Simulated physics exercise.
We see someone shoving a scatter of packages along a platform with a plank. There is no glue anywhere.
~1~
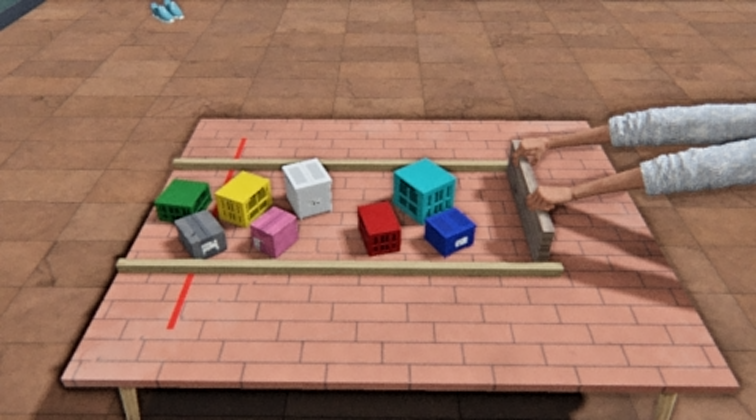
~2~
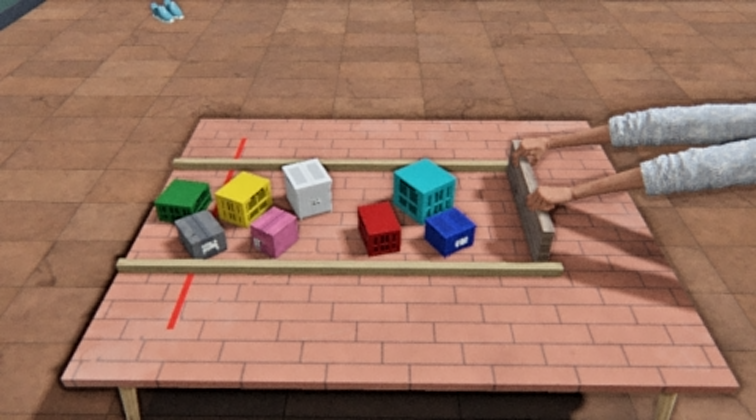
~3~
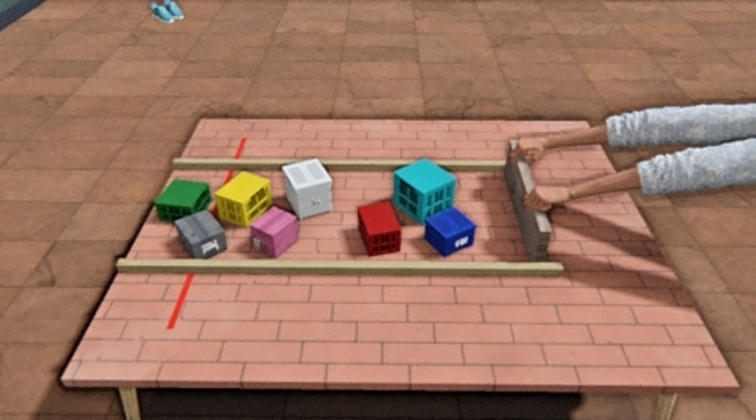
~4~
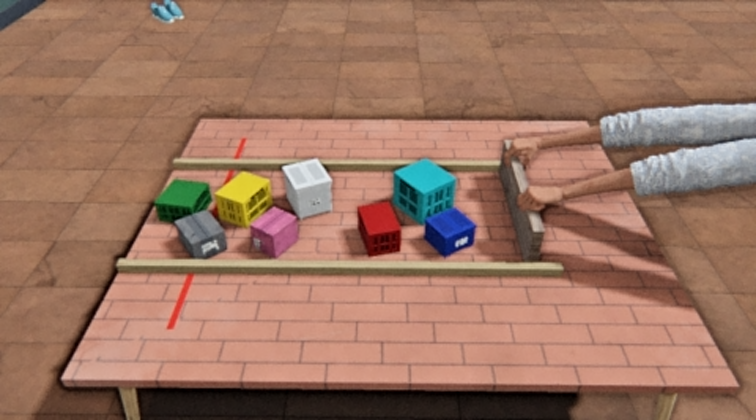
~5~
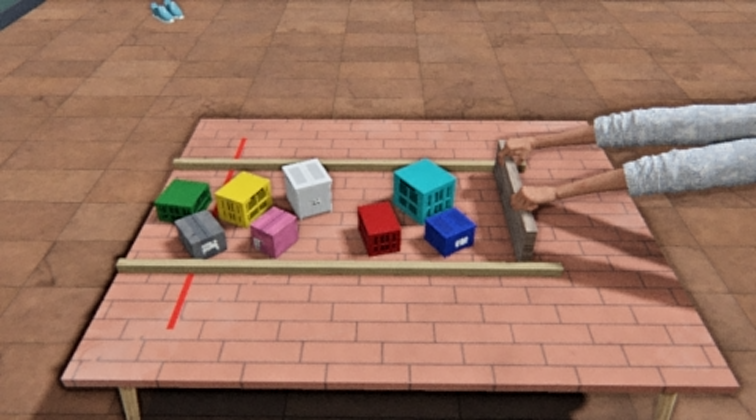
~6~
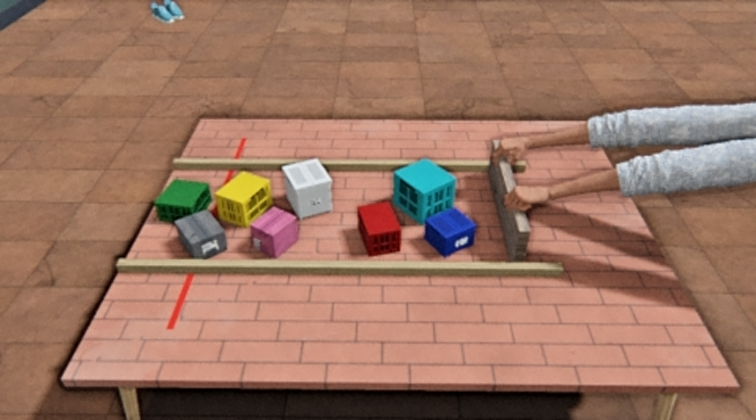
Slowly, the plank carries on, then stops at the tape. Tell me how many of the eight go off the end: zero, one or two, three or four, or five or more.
The answer is three or four.
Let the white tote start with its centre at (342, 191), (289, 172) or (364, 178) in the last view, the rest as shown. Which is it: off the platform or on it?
In that order, it stays put; stays put; stays put.
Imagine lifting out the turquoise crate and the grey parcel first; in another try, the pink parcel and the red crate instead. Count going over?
2 in the first case, 2 in the second.
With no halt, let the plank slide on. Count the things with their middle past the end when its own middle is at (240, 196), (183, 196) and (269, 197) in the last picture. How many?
Respectively, 3, 6 and 1.
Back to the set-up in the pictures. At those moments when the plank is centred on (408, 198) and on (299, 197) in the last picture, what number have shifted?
Tally: First 3; then 8.
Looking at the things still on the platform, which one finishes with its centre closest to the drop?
It's the white tote that ends nearest.
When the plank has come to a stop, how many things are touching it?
2.
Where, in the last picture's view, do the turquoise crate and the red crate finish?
Final spots - turquoise crate (198, 181), red crate (150, 225).
Early on, none off yet; green crate at rest near (184, 202); grey parcel at rest near (201, 236); yellow crate at rest near (245, 199).
Finally, the number that fall off is three or four; lost, pink parcel, yellow crate, grey parcel and green crate.
